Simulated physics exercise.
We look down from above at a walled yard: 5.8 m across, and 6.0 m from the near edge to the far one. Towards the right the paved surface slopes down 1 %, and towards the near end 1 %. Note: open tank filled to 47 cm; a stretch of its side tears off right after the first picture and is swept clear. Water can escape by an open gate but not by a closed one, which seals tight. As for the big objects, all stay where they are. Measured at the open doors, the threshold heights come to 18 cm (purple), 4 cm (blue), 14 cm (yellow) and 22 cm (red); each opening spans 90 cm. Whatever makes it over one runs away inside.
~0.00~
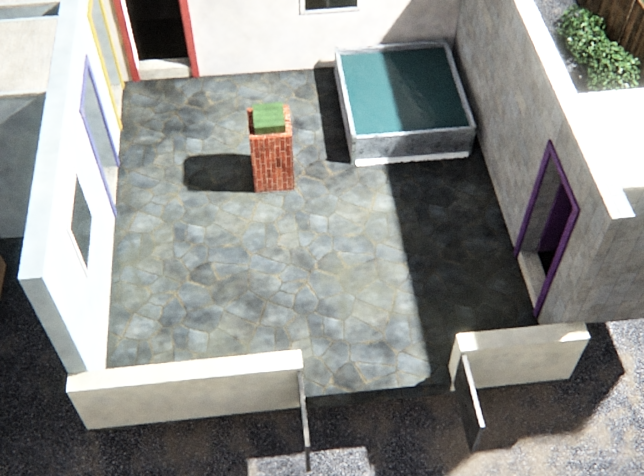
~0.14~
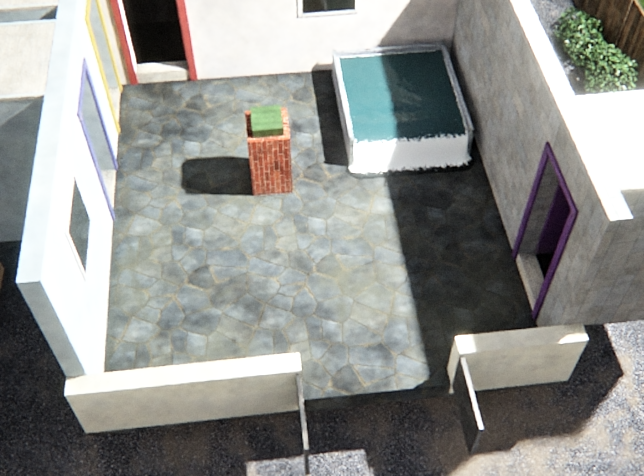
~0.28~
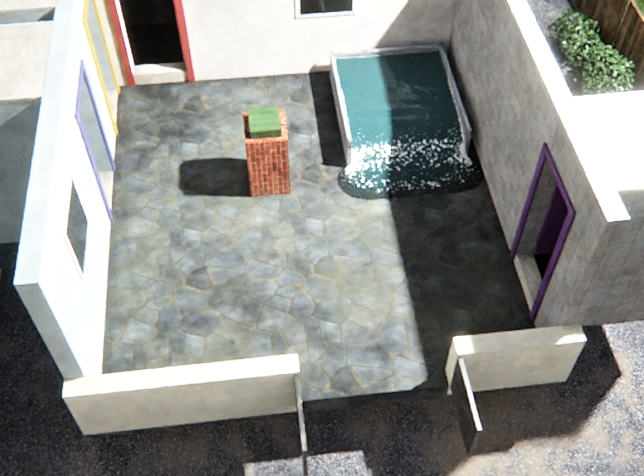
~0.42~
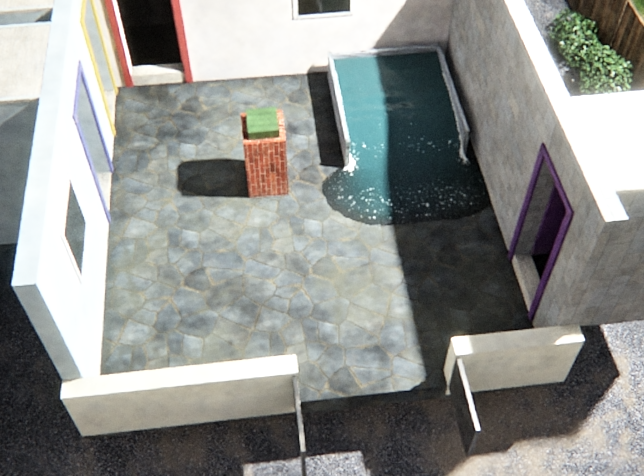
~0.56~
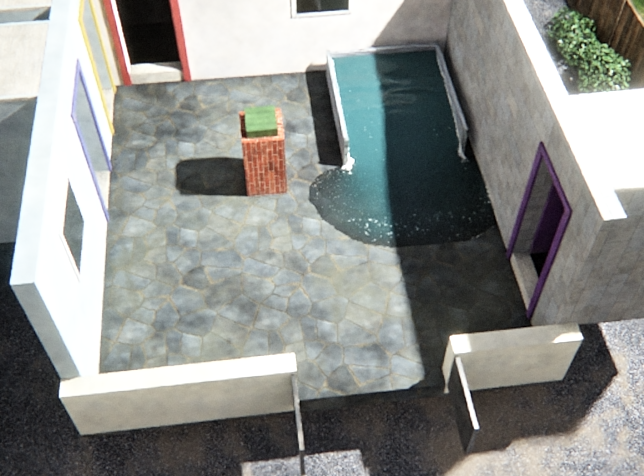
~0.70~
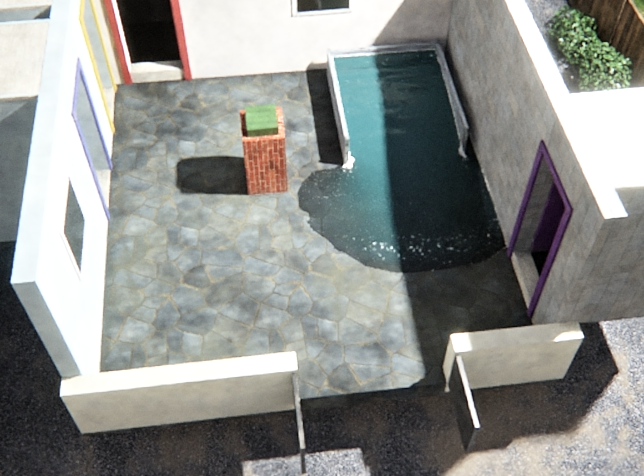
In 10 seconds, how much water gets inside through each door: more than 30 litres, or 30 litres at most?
Purple door: Short of the limit; blue door: Short of the limit; yellow door: Short of the limit; red door: Short of the limit.
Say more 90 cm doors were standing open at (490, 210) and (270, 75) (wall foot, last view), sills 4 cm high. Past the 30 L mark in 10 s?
The first door gets there and the second falls short.
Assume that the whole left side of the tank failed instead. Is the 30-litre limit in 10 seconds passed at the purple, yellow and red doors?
Purple door doesn't reach it, yellow door surpasses it, red door doesn't reach it.
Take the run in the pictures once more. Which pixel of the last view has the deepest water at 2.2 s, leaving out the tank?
Look around (528, 344).
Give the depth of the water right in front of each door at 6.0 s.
Depth readings (cm): Purple = 10; blue = 0; yellow = 0; red = 0.
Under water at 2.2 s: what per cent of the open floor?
Around 40 per cent.
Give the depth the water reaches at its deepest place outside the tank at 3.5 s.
Around 26 centimetres.
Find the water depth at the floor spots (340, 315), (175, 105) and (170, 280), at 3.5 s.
First spot near 3 cm, second near 0 cm, third near 0 cm.
After 1.4 s water covers 30 % of the floor and is deepest (22 cm) near (434, 160); purple door 8 cm at the sill, 0 L in, blue door not reached, yellow door not reached, red door not reached.
After 2.2 s water covers 40 % of the floor and is deepest (37 cm) near (528, 344); purple door 13 cm at the sill, 0 L in, blue door not reached, yellow door not reached, red door not reached.
After 3.5 s water covers 45 % of the floor and is deepest (26 cm) near (519, 358); purple door 17 cm at the sill, 2 L in, blue door not reached, yellow door not reached, red door not reached.
After 6.0 s water covers 55 % of the floor and is deepest (14 cm) near (113, 401); purple door 10 cm at the sill, 5 L in, blue door not reached, yellow door not reached, red door not reached.
After 10.0 s water covers 80 % of the floor and is deepest (7 cm) near (257, 386); purple door 6 cm at the sill, 5 L in, blue door 2 cm at the sill, 0 L in, yellow door 1 cm at the sill, 0 L in, red door not reached.
